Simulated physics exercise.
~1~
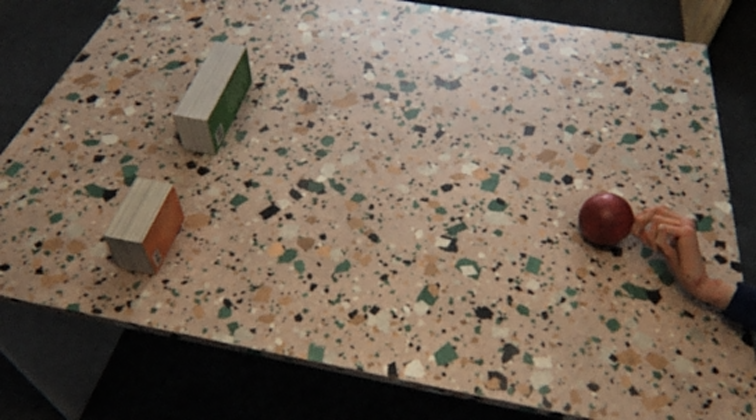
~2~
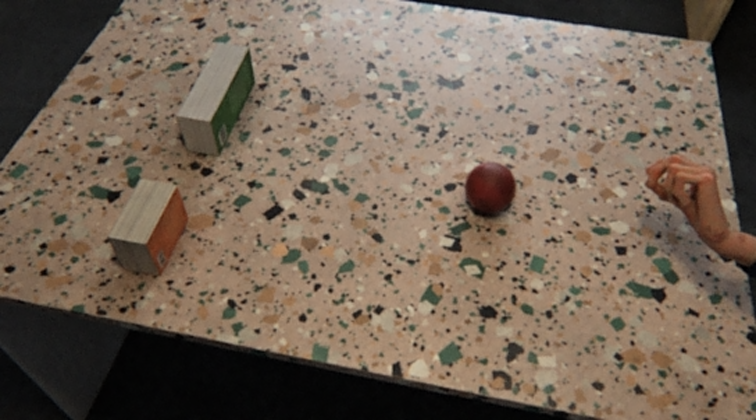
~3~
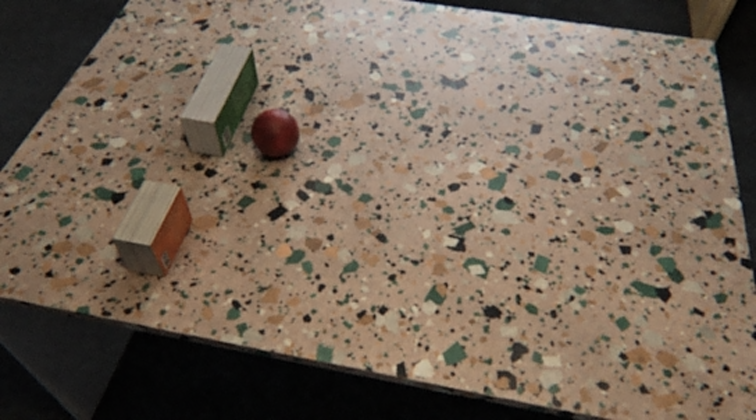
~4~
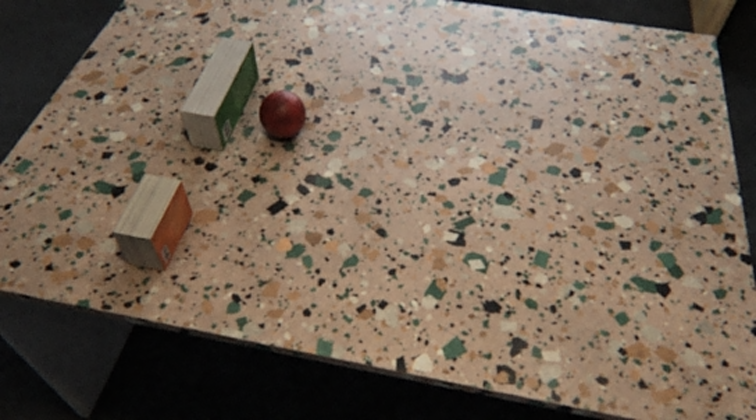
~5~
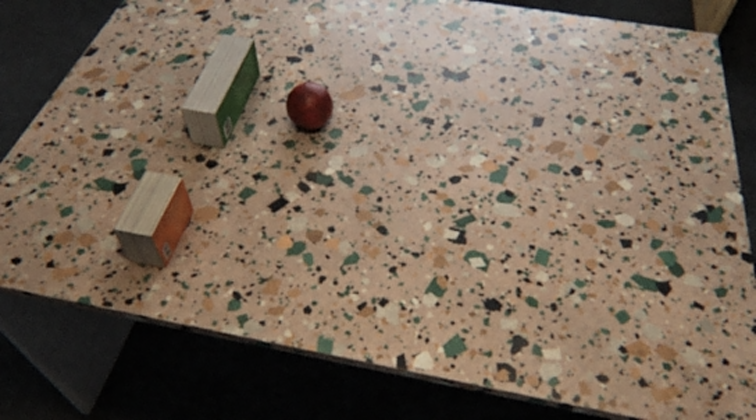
On a speckled table, a hand rolls a red ball left; it hits the green block and rebounds.
